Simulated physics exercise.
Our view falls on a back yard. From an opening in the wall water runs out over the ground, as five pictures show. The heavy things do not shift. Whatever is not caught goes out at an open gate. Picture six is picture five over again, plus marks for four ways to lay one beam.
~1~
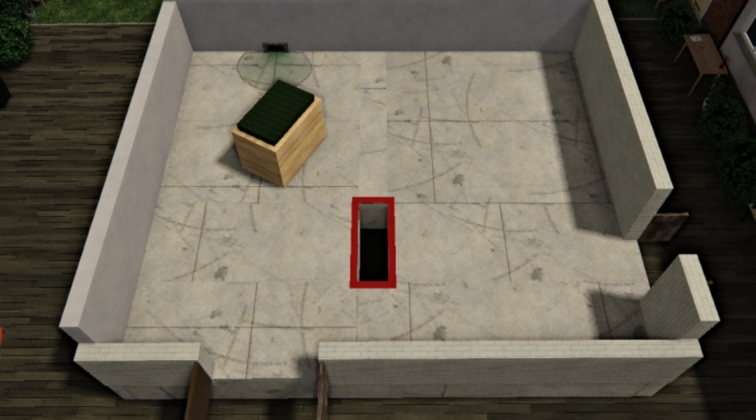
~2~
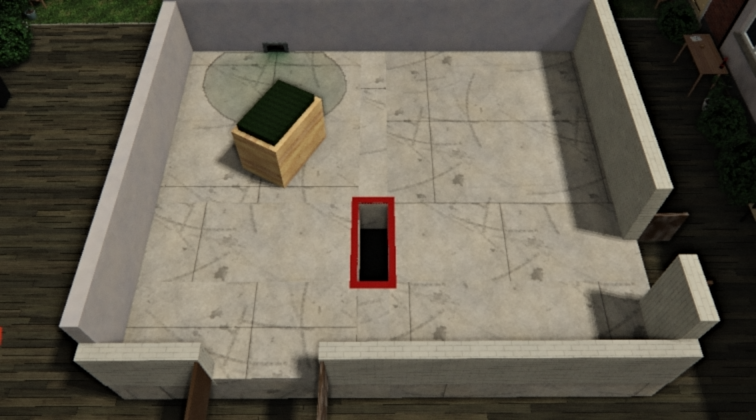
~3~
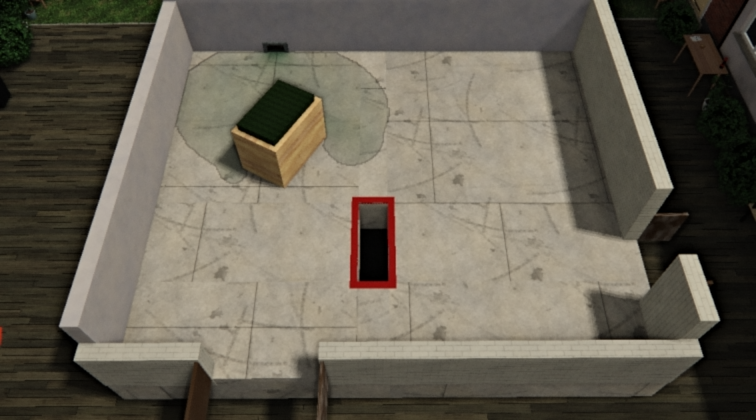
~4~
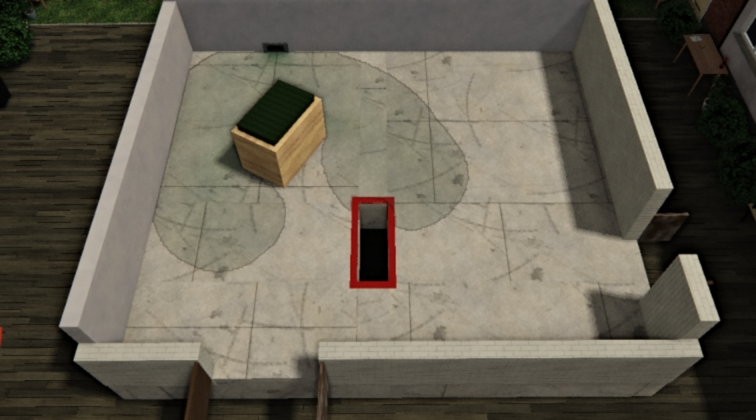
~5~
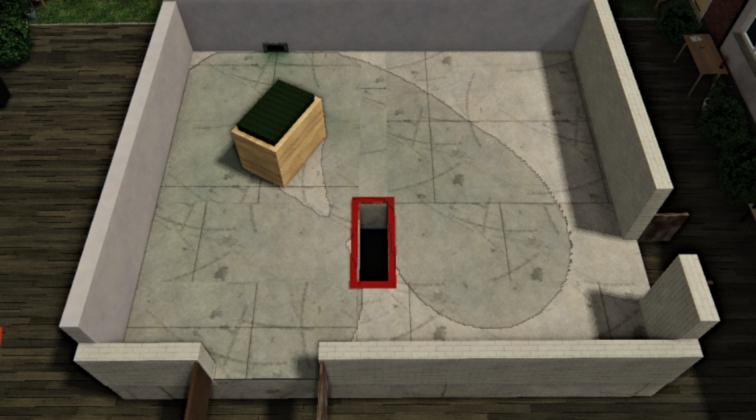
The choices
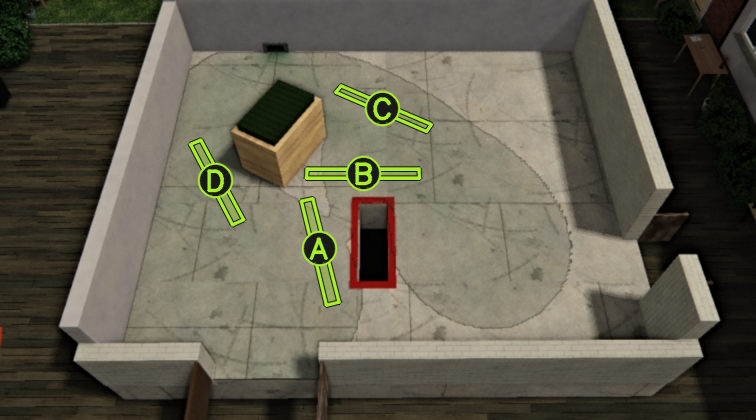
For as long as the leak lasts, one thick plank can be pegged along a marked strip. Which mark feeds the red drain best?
D beats the others.
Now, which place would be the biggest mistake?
That is place B.
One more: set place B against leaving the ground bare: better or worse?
Place B is worse.
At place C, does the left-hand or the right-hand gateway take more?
The right one.
On the marked copy, A from (307, 199) to (332, 303); B from (306, 173) to (419, 173); C from (338, 89) to (428, 127); D from (195, 142) to (238, 222).
For place A, about 8 % of the stream runs into the red drain, about 90 % out by the gates.
For place B, about 3 % of the stream runs into the red drain, about 92 % out by the gates.
For place C, about 11 % of the stream runs into the red drain, about 86 % out by the gates.
For place D, about 22 % of the stream runs into the red drain, about 75 % out by the gates.
